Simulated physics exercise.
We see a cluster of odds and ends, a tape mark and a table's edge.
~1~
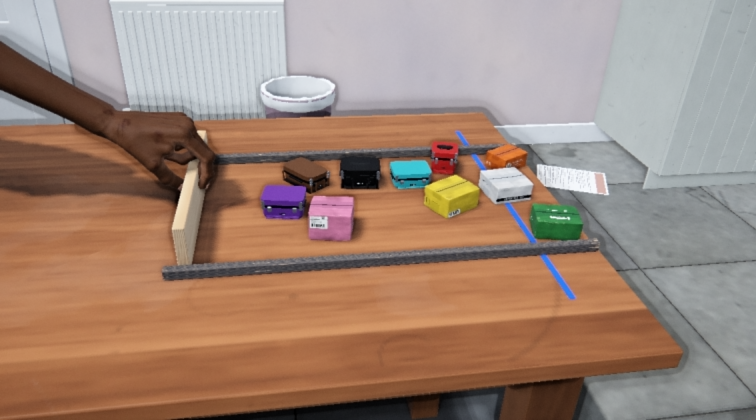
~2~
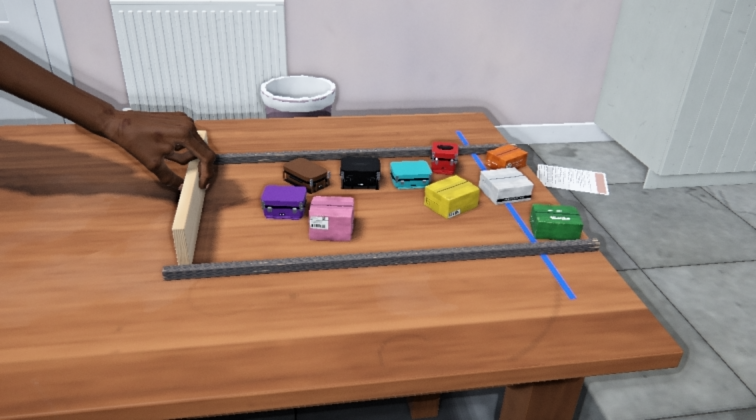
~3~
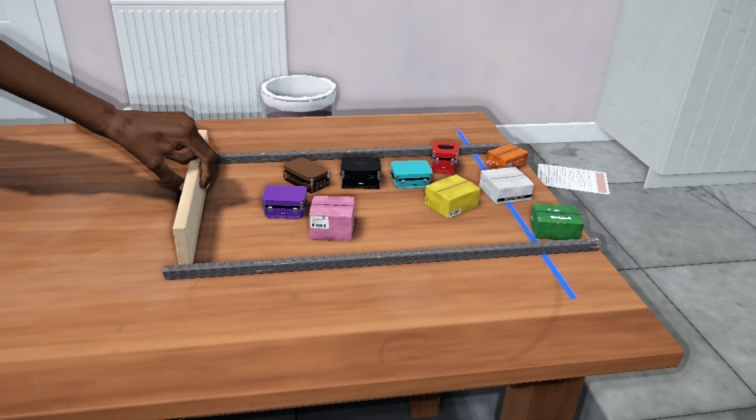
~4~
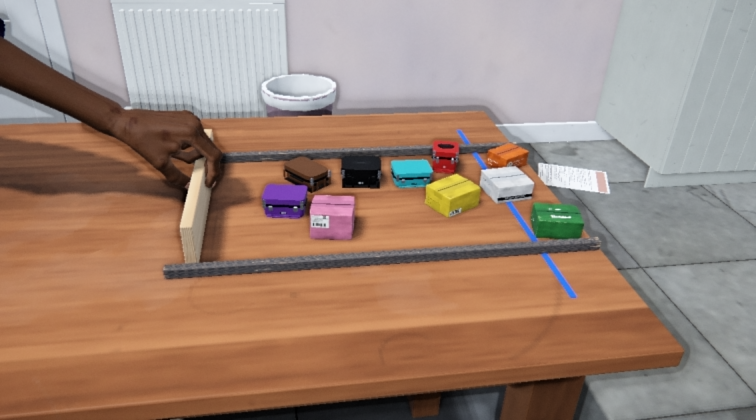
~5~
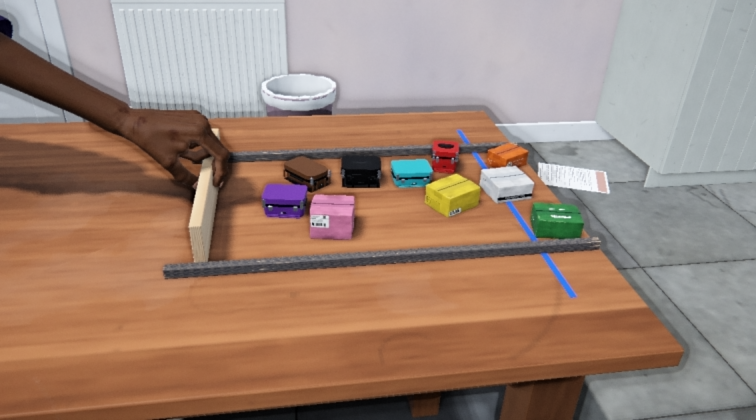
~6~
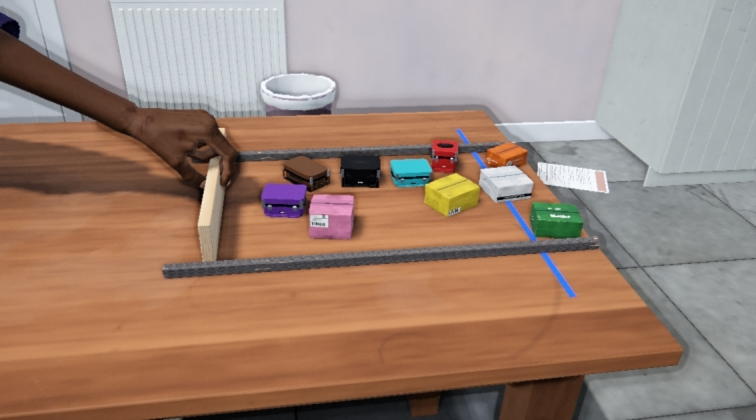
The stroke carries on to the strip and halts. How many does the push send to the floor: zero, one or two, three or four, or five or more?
Outcome: The number that fall off is three or four.
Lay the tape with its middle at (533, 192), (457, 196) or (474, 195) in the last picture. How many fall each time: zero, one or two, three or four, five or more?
One after another: Five or over; just one or two; one to two.
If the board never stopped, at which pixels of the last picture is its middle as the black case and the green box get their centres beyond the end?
Its middle is around (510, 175) and around (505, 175).
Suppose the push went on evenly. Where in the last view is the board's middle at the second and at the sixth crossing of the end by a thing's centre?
About (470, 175), then (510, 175).
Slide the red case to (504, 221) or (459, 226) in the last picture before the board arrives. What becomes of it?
In turn it does not fall; remains up.
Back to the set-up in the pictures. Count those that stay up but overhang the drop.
Overhanging: 3.
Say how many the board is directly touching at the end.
It touches 4.
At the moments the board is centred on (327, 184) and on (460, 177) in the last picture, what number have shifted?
First 4, then 9.
A little later, none off yet; orange box at rest near (507, 157); green box at rest near (556, 221); white box at rest near (506, 184).
Next, none off yet; orange box at rest near (507, 157); green box at rest near (556, 221); white box moving near (510, 184).
Later still, none off yet; orange box at rest near (513, 155); green box at rest near (556, 221); white box tilted a little near (569, 190).
When it is over, the number that fall off is three or four; down, turquoise case, yellow box and white box.
